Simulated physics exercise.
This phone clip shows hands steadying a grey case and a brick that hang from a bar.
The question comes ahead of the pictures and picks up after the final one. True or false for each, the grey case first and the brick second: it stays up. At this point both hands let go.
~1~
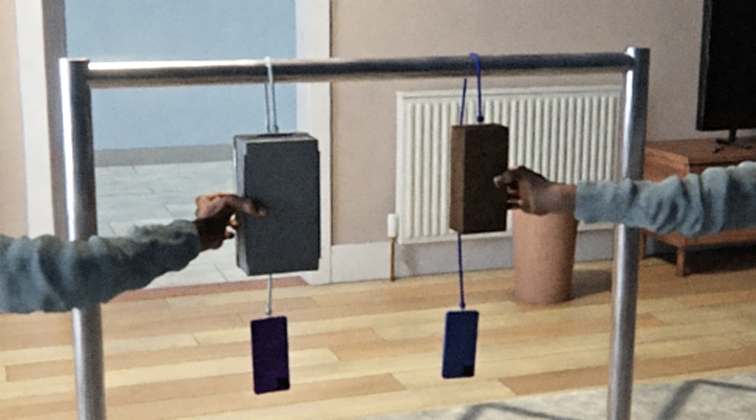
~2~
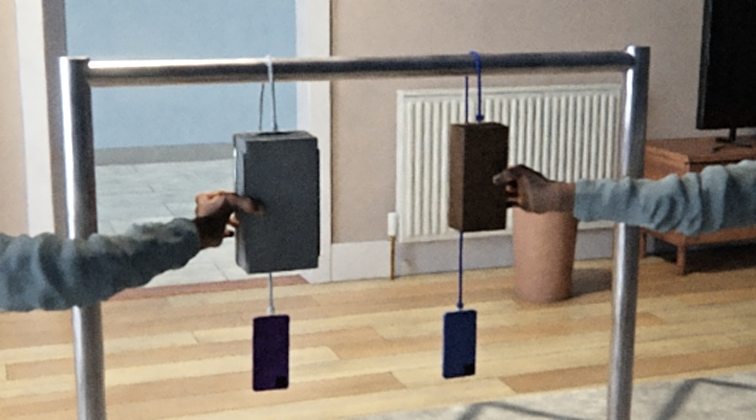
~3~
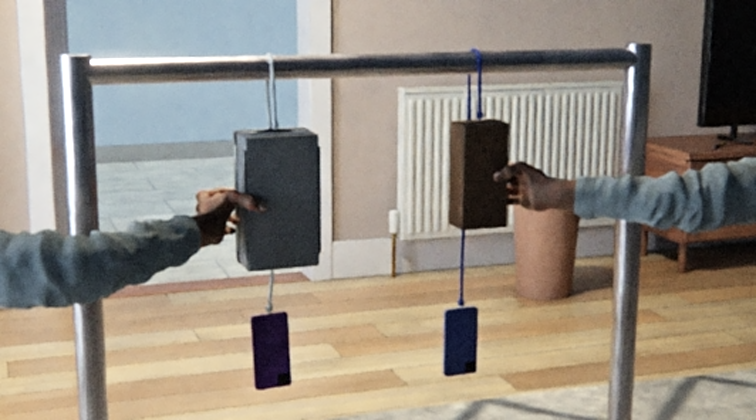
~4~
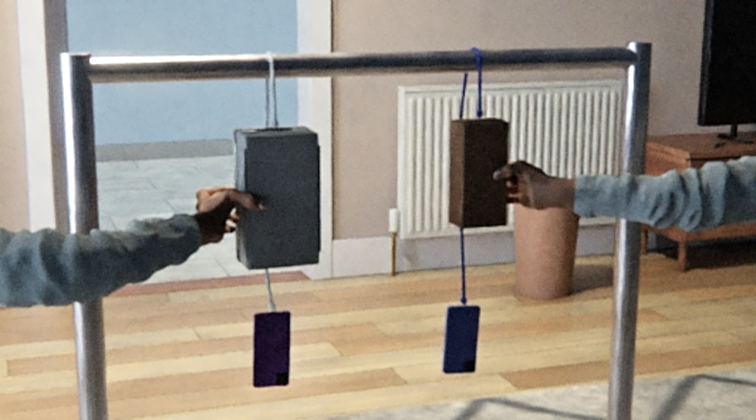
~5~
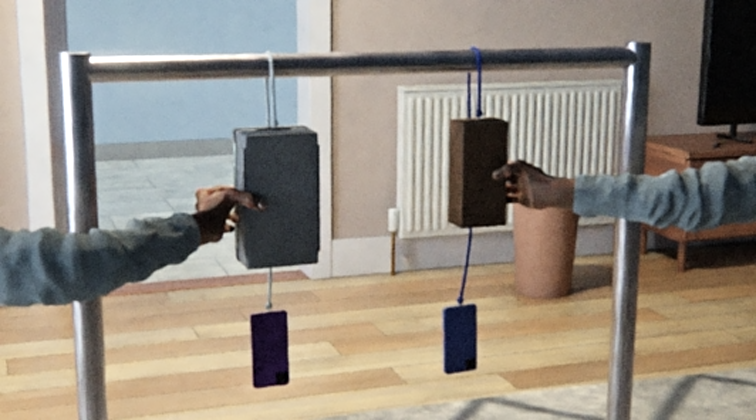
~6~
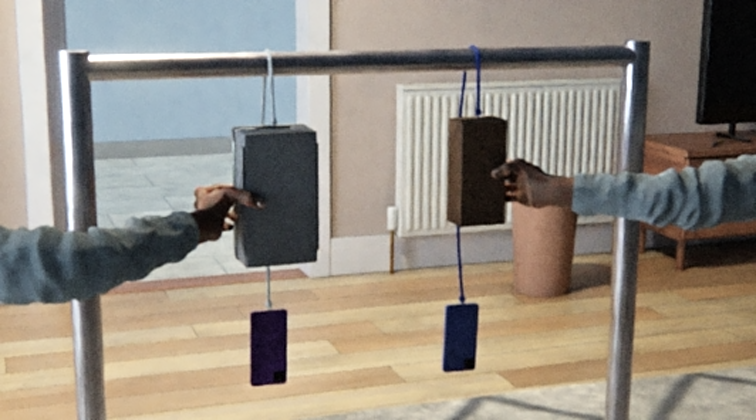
Grey case - false; brick - false.
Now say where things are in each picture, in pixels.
The first frame shows grey case (276, 202); brick (479, 178); left phone (270, 355); right phone (460, 345).
The second frame shows grey case (276, 201); brick (478, 177).
The third frame shows grey case (276, 198); brick (479, 174).
The fourth frame shows grey case (276, 197); brick (479, 173).
The fifth frame shows grey case (276, 196); brick (478, 172).
The sixth frame shows grey case (274, 195); brick (477, 171); left shoelace only laid over the rail; right shoelace only laid over the rail.
Then, 0.28 s on from there, grey case dropping near (275, 255); brick dropping near (475, 246).
Then, 0.56 s on from there, grey case on the floor; brick on the floor.
In the end, grey case on the floor; brick on the floor. The grey case pulls its rope through and the brick runs down to the floor.
